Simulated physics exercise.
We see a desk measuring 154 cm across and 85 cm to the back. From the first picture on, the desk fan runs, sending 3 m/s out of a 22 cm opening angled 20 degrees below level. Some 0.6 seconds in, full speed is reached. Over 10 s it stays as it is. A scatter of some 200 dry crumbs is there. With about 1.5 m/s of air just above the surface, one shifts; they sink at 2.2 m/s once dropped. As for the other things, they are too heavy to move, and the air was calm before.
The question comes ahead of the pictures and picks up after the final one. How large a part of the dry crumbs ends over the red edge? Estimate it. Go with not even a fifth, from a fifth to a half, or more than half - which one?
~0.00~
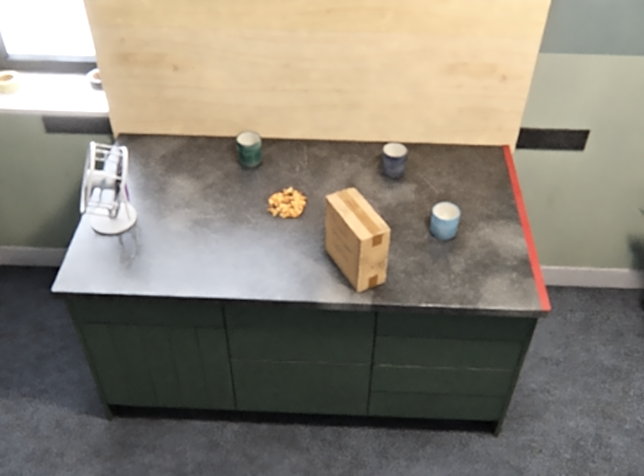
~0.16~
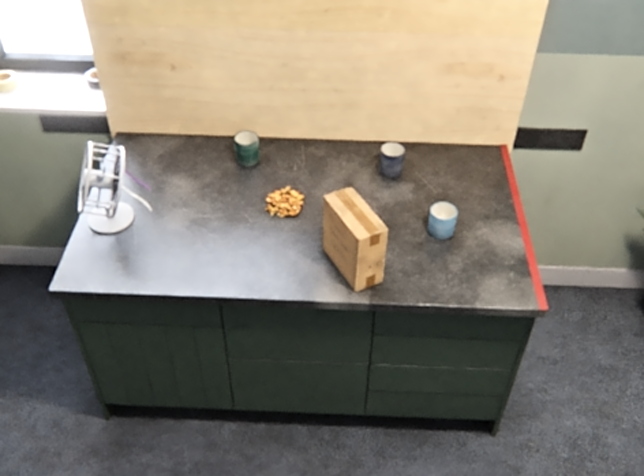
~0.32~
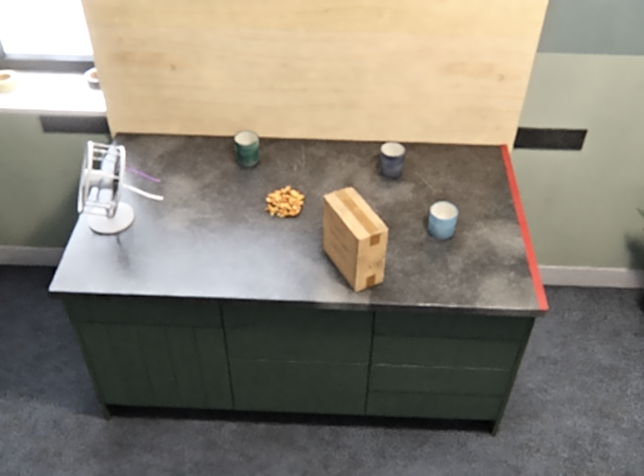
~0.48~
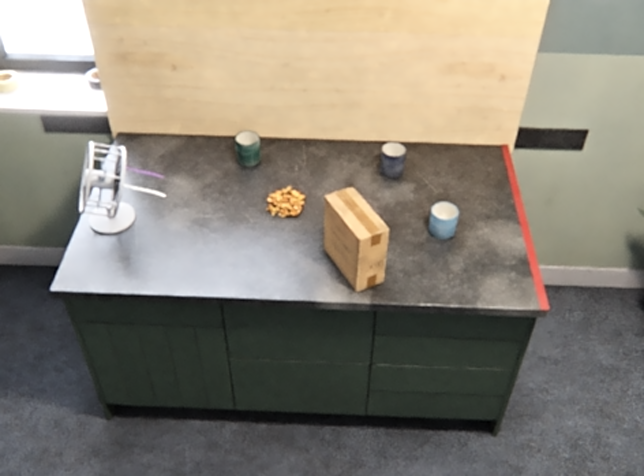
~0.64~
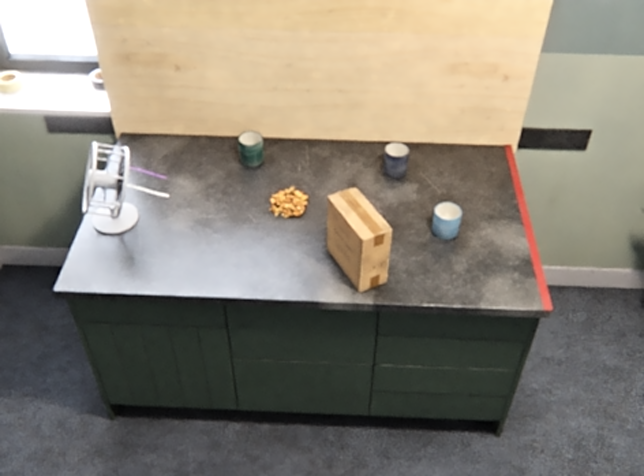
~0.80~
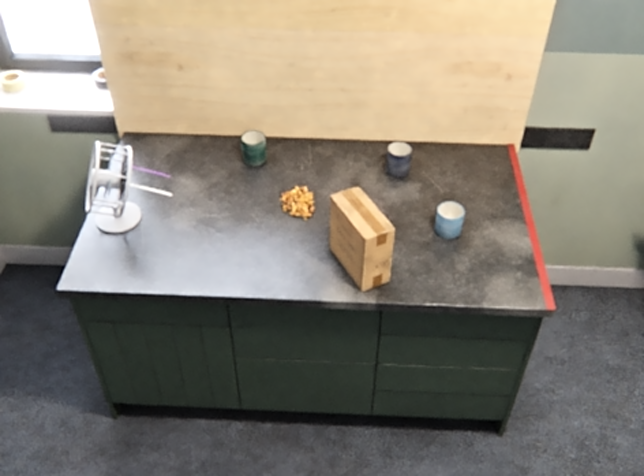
I would go with above one half.
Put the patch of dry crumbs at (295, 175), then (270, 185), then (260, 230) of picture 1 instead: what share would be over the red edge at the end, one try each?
First try 70 %, second 90 %, third 4 %.
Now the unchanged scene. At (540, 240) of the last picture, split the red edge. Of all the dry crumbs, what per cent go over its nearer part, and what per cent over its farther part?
Estimate: Nearer ~ 0 %; farther ~ 90 %.
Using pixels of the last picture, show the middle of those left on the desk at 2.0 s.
Somewhere about (474, 217), I'd say.
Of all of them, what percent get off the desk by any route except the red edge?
Estimate: Near 0 %.
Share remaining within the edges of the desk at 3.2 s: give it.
Near 10 percent remain.
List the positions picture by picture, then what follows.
The middle of the dry crumbs is near (286, 203), none has stirred yet and the mouth of the desk fan is at (104, 181), in the first frame.
The middle of the dry crumbs is near (284, 202), none has stirred yet and the red edge is centred on (525, 217), in the second frame.
The middle of the dry crumbs is near (284, 202), none has stirred yet, the top of a mug is at (246, 138) and the top of a box is at (355, 212), in the third frame.
The middle of the dry crumbs is near (285, 202) and none has stirred yet, in the fourth frame.
The middle of the dry crumbs is near (288, 203) and none has stirred yet, in the fifth frame.
The middle of the dry crumbs is near (301, 202), the farthest in sight from the desk fan is at (311, 194) and about 50 % have left their places, in the sixth frame.
After 2.0 s, 84 % are over the red edge; the middle of those still in play is near (474, 217); 83 % have settled or left.
After 3.2 s, 90 % are over the red edge; 92 % have settled or left.
After 5.5 s, 90 % are over the red edge; 93 % have settled or left.
After 10.0 s, at the end, 92 % are over the red edge.
